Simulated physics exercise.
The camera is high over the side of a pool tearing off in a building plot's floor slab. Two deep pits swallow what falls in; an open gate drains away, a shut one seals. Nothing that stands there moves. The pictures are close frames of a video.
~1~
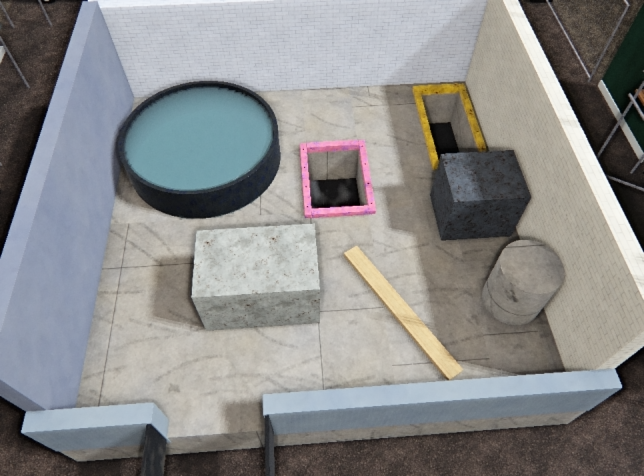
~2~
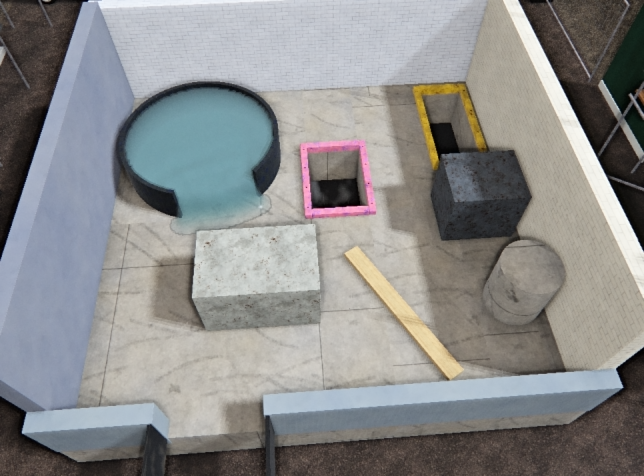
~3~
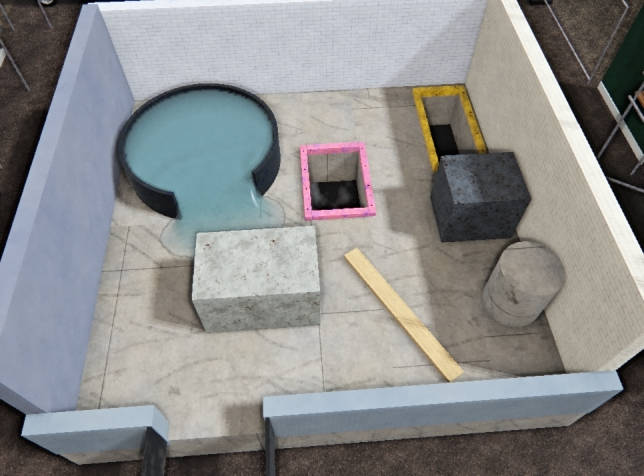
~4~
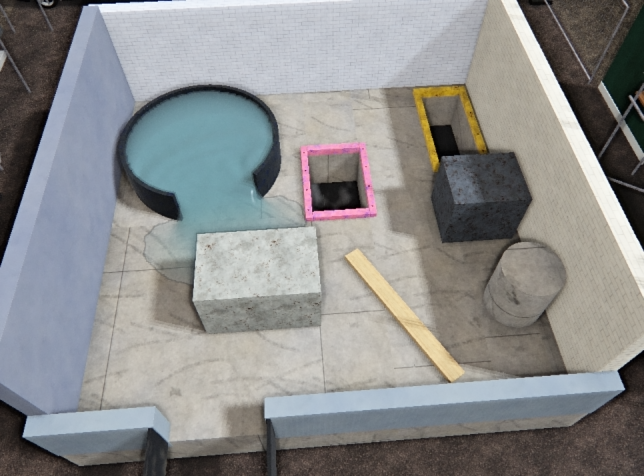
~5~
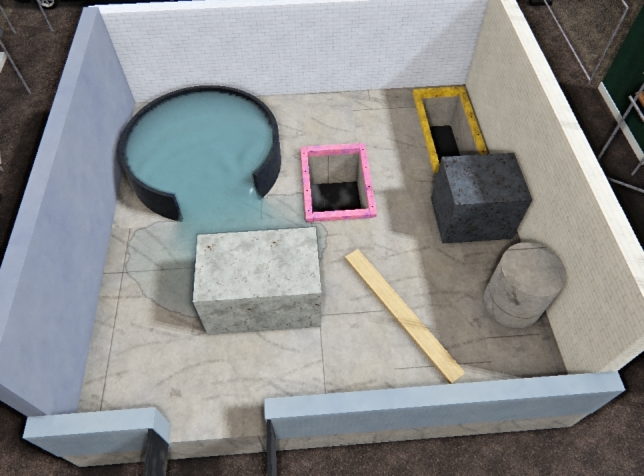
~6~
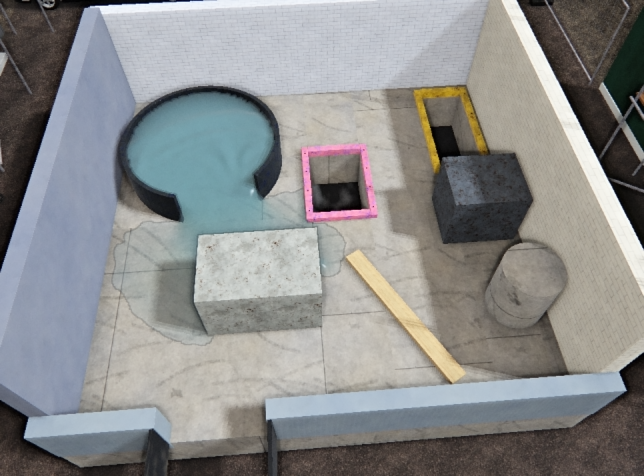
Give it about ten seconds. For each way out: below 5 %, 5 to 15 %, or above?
One by one: The gate takes from 5 to 15 %; the yellow pit takes under 5 %; the pink pit takes under 5 %.
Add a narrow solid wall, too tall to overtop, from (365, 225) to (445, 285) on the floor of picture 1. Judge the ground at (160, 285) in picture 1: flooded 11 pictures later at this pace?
Verdict: Awash.
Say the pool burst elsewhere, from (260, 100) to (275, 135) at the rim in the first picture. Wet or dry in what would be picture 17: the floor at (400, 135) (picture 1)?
At that place: Wet.
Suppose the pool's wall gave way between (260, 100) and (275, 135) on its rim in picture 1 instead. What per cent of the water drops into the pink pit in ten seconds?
Roughly, in per cent: Pink 6.
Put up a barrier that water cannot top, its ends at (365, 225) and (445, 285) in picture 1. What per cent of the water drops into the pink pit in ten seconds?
Per cent: Pink 6.
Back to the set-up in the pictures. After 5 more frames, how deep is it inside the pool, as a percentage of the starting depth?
Roughly 72 per cent.
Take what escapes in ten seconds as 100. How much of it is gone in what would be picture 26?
About 30 per cent.
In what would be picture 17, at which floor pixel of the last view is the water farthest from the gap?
Close to (507, 258).
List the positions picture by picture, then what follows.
The first frame shows still water in the round tank at (200, 136).
In the second frame, the front is at (177, 226), out from the gap at (220, 205).
In the third frame, the front is at (168, 241), out from the gap at (221, 209).
In the fourth frame, water pours out at (222, 210) and has run to (170, 274).
In the fifth frame, water pours out at (222, 211) and has run to (190, 311).
In the sixth frame, water pours out at (223, 211) and has run to (185, 338).
A moment on, water covers 30 % of the floor; the gate 0 %, the yellow pit 0 %, the pink pit 0 %.
Next, water covers 40 % of the floor; the gate 1 %, the yellow pit 0 %, the pink pit 0 %.
Then, water covers 65 % of the floor; the gate 2 %, the yellow pit 0 %, the pink pit 1 %.
Later, water covers 90 % of the floor; the gate 5 %, the yellow pit 0 %, the pink pit 2 %.
In the end, water covers 95 % of the floor; the gate 9 %, the yellow pit 0 %, the pink pit 2 %.
